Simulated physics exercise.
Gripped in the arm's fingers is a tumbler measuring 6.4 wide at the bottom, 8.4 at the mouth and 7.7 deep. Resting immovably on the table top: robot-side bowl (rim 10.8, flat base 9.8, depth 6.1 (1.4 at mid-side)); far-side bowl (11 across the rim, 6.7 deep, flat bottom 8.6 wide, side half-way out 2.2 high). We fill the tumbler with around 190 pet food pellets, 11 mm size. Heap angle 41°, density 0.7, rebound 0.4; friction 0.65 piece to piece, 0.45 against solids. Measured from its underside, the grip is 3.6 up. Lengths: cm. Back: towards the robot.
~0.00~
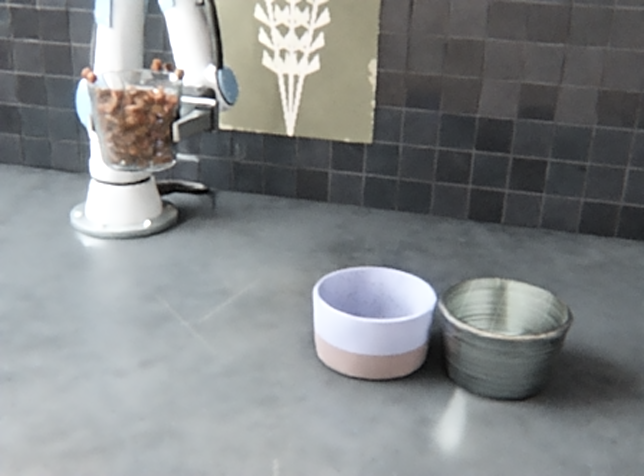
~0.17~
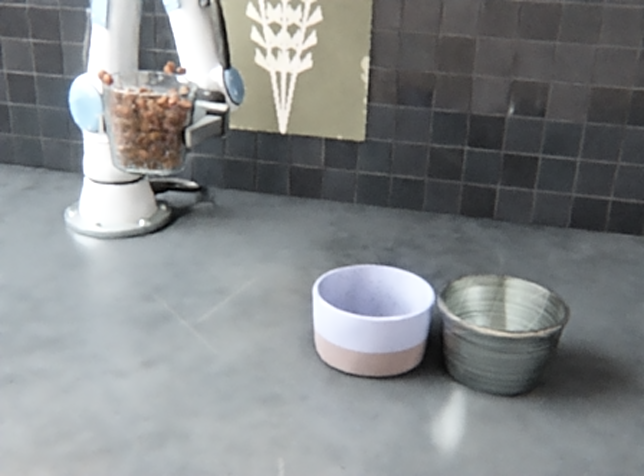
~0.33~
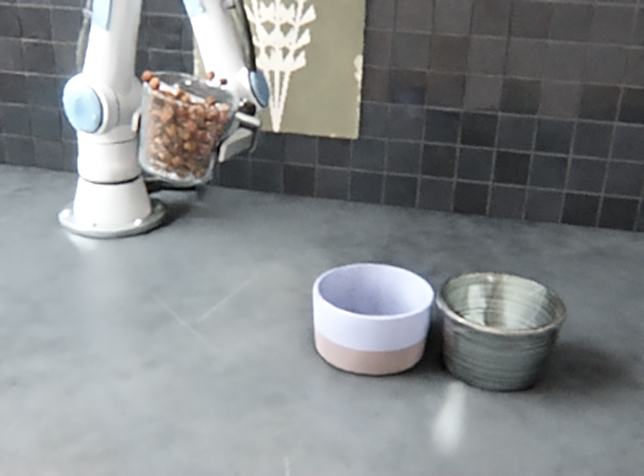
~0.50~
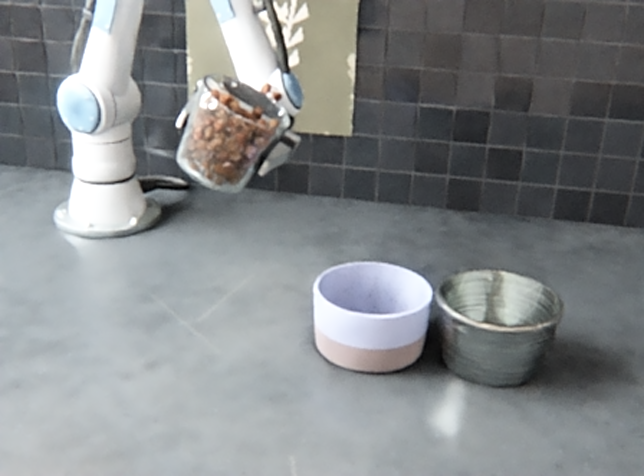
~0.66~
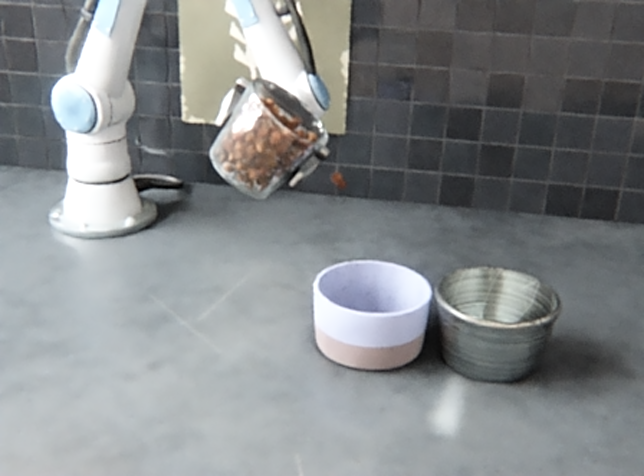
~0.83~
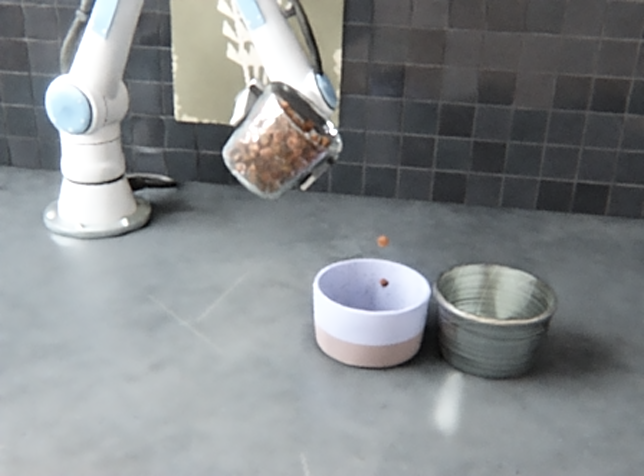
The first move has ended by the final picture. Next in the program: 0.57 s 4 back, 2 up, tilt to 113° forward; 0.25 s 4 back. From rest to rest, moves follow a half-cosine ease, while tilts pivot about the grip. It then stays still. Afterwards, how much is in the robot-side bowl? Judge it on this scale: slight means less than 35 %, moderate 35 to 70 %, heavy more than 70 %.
Slight.
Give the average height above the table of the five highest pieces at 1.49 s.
Close to 22 cm.
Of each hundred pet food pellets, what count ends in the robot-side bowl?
Result: Approx. 5 %.
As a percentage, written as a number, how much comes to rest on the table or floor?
95 per cent, give or take.
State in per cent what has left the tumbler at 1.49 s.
About 40 in a hundred parts are out.
After 1.16 s, tilted 85° forward, highest piece 24 above the table; 189 in the tumbler, 2 in the robot-side bowl.
After 1.49 s, tilted 113° forward, highest piece 23 above the table; 117 in the tumbler, 36 on the table or floor, 8 in the robot-side bowl, 30 in flight or on a rim.
After 1.85 s, tilted 113° forward, highest piece 18 above the table; 162 on the table or floor, 14 in the robot-side bowl, 8 in the tumbler, 7 in flight or on a rim.
After 2.90 s, tilted 113° forward, highest piece 2 above the table; 177 on the table or floor, 14 in the robot-side bowl.
In the end, 177 on the table or floor, 14 in the robot-side bowl. That is 7 % in the robot-side bowl.
